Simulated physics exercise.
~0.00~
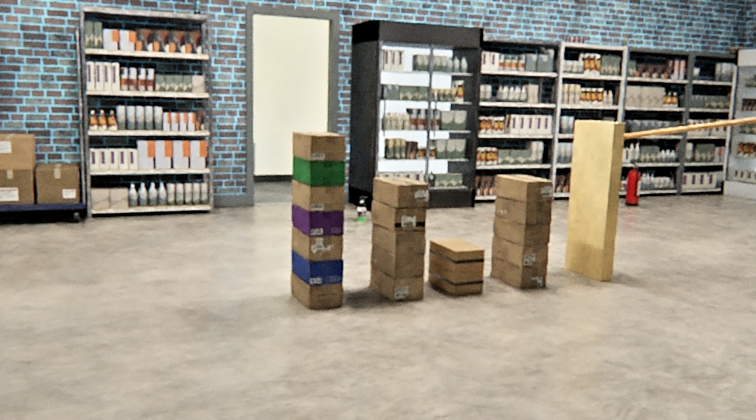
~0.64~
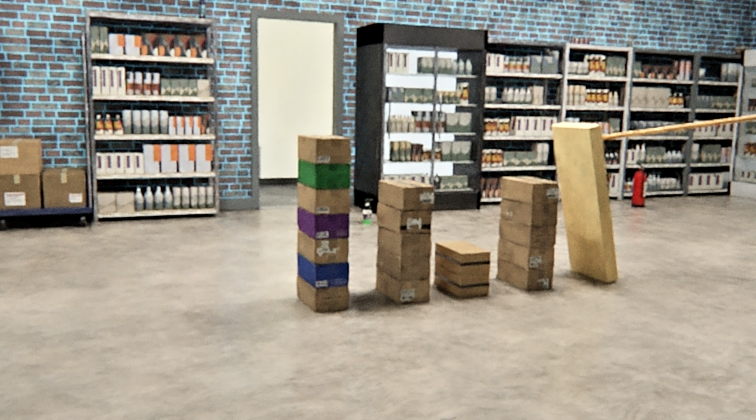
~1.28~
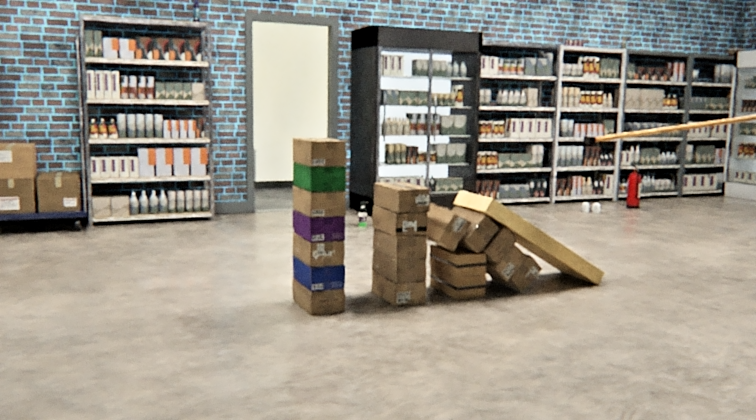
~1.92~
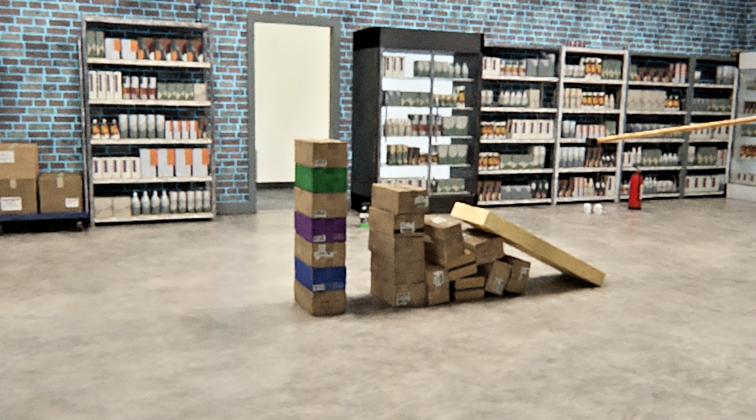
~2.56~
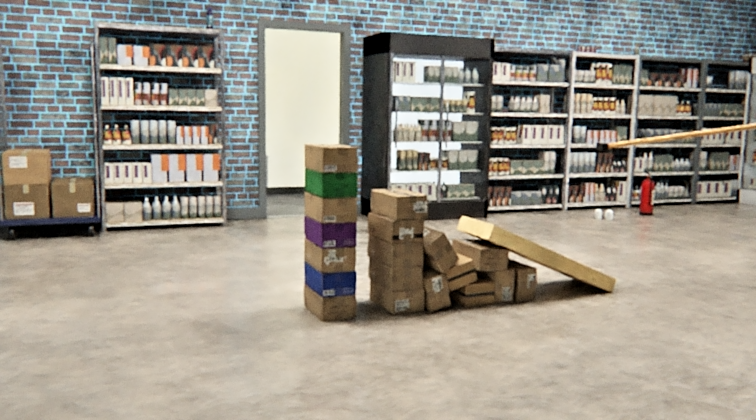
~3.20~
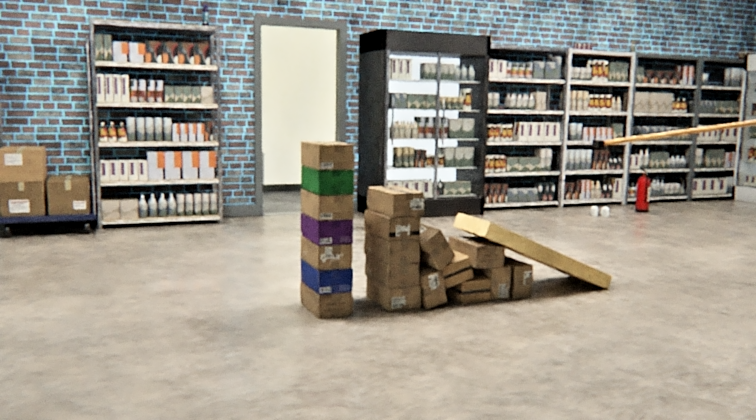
A pole pushed a tall wooden board over to the left, and it knocked the nearest stack of parcels into a jumble over the short pile, while the next stack and the one with green, purple and blue parcels stayed standing.
